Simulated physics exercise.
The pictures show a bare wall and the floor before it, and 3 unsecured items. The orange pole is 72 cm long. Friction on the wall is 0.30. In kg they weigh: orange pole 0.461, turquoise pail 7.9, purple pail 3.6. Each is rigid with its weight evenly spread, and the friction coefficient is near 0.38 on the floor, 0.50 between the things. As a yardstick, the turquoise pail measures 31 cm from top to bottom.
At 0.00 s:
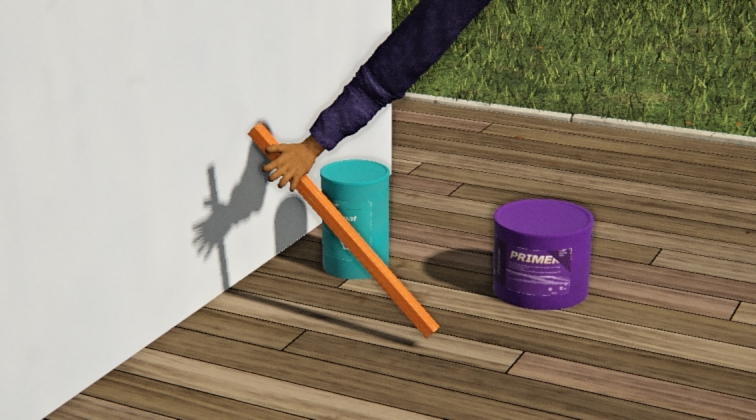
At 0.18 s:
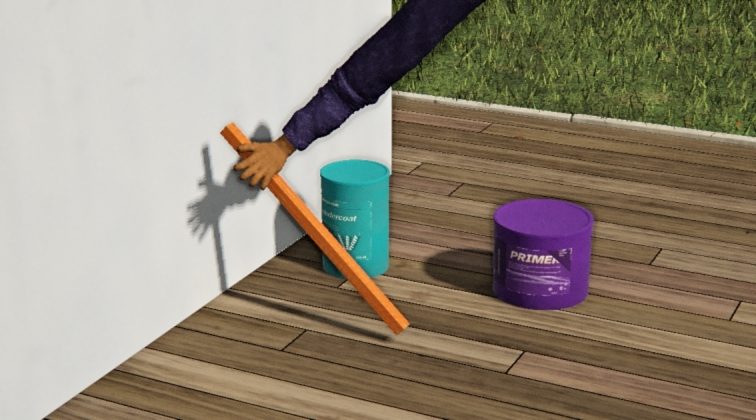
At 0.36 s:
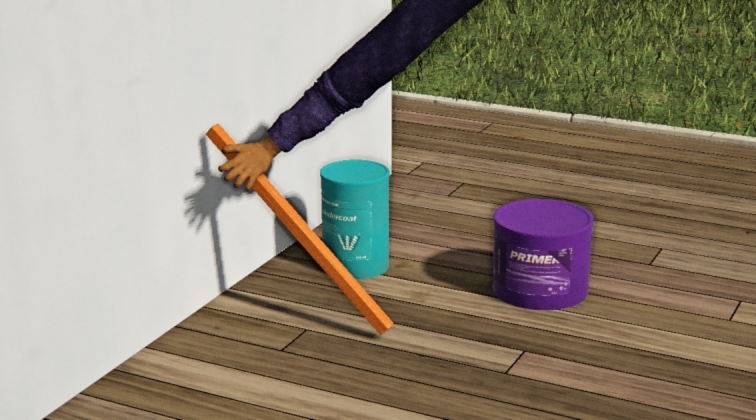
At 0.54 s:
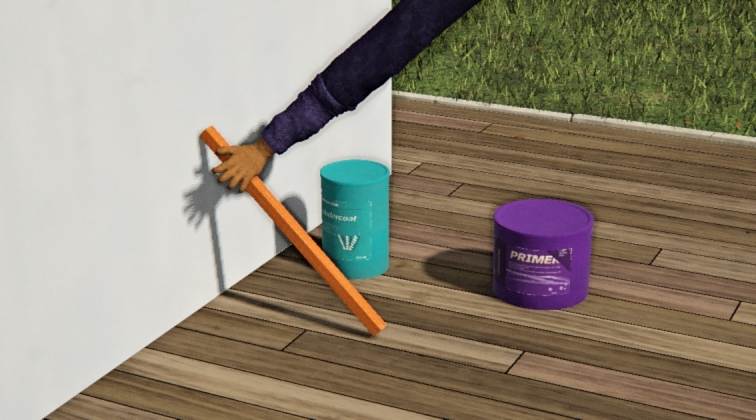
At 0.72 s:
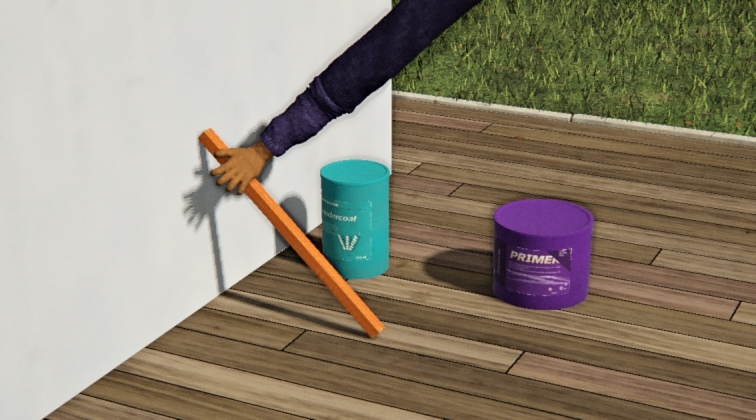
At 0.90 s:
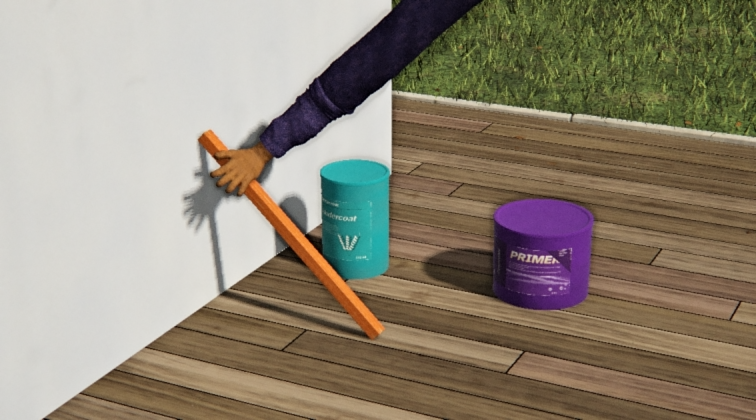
A hand in a dark purple sleeve grips a slanted orange pole beside a bare white wall, seen from slightly above on a wooden deck edged by grass. A turquoise pail stands near the wall behind the pole, and a purple pail sits to the right. The hand moves the pole a short way left, slowing until it leans on the wall, still held, while the pails and camera stay still.
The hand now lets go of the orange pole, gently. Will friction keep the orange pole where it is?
In the end the pole slips out.
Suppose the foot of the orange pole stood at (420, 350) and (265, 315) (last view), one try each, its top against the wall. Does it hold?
First, it slips out; second, it stays up.
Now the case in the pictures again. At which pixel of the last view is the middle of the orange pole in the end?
Around (328, 322).
After 1.30 s, orange pole 9° lower than it was left near (301, 250).
After 1.40 s, orange pole 18° lower than it was left near (311, 269).
After 1.50 s, orange pole 35° lower than it was left near (323, 304).
After 1.60 s, orange pole 43° lower than it was left near (328, 322).
At rest (2.2 s), tipped over on the floor, orange pole; the other 2 in place, give or take 10 cm. Seen from the same camera at the end, orange pole near (328, 322). The pole gives way.
